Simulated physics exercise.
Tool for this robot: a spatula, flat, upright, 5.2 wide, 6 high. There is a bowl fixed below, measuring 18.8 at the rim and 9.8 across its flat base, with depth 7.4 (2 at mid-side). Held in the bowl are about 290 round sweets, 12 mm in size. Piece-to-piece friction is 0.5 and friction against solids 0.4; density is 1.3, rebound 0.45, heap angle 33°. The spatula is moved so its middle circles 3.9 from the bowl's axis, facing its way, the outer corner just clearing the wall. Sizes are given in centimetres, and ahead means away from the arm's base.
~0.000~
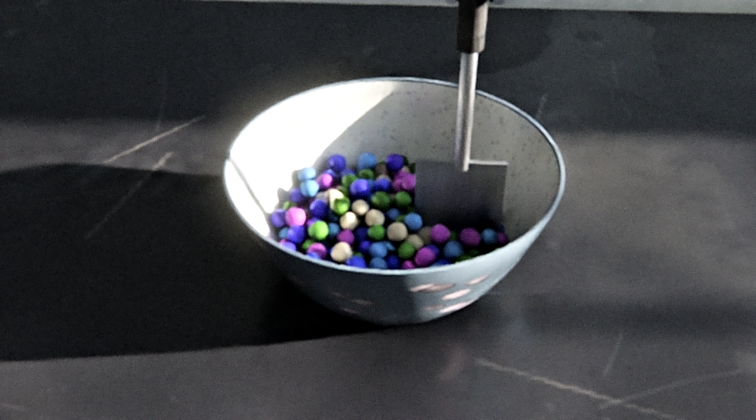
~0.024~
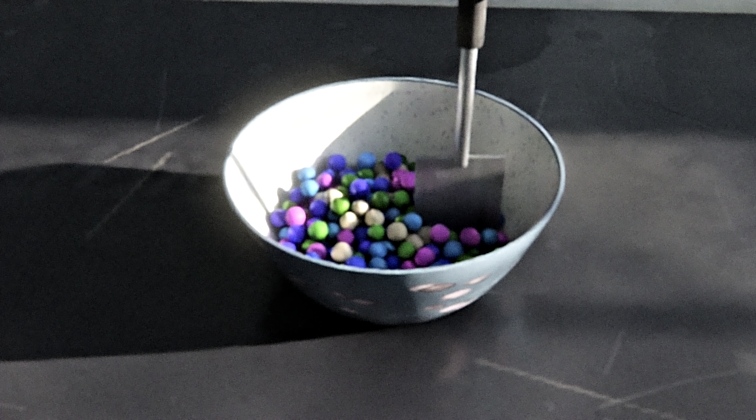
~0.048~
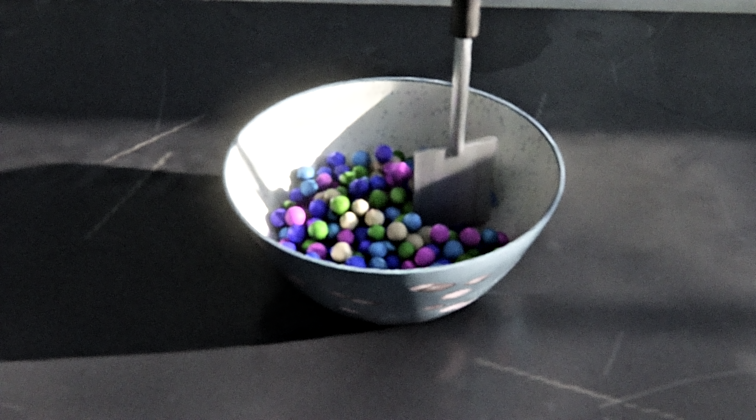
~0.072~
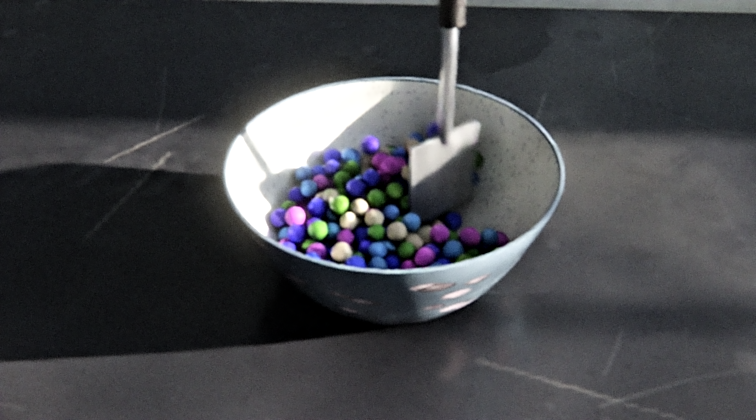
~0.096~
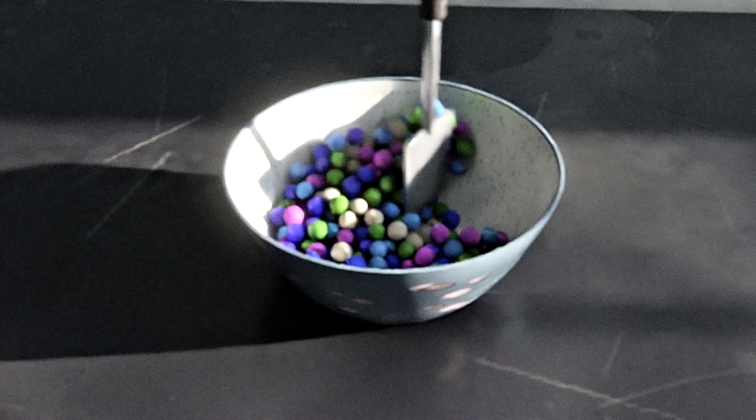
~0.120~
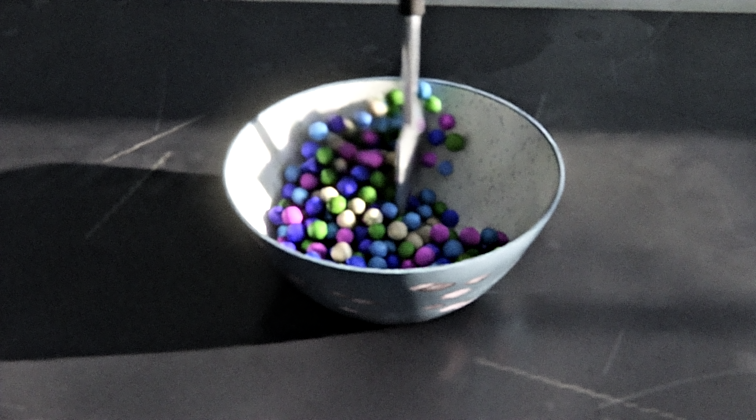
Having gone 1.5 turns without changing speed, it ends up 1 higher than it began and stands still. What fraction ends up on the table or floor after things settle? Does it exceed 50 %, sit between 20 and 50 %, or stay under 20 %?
It stays under 20 %.
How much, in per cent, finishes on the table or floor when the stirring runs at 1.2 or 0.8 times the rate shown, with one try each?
Around 25 percent on the first try and 5 percent on the second.
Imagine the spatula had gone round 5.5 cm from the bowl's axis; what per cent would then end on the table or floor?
Some 0 percent would.
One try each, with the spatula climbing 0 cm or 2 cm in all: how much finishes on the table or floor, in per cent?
First try about 15 per cent, second about 10 per cent.
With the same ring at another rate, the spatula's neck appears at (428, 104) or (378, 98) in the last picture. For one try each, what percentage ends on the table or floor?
First try: About 5 %; second try: About 35 %.
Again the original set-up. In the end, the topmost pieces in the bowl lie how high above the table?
7.0 cm, roughly.
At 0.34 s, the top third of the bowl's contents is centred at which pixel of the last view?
Roughly pixel (386, 253).
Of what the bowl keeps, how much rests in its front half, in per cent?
Some 55 per cent.
After 0.34 s, 257° round, highest piece 11 above the table; 277 in the bowl, 5 on the table or floor, 12 in flight or on the tool.
After 0.57 s, 75° round, highest piece 9 above the table; 261 in the bowl, 28 on the table or floor, 5 in flight or on the tool.
After 0.88 s, 180° round, highest piece 7 above the table; 253 in the bowl, 41 on the table or floor.
After 1.58 s, 180° round, highest piece 7 above the table; 253 in the bowl, 41 on the table or floor.
At rest, 253 in the bowl, 41 on the table or floor. That is 14 % on the table or floor.
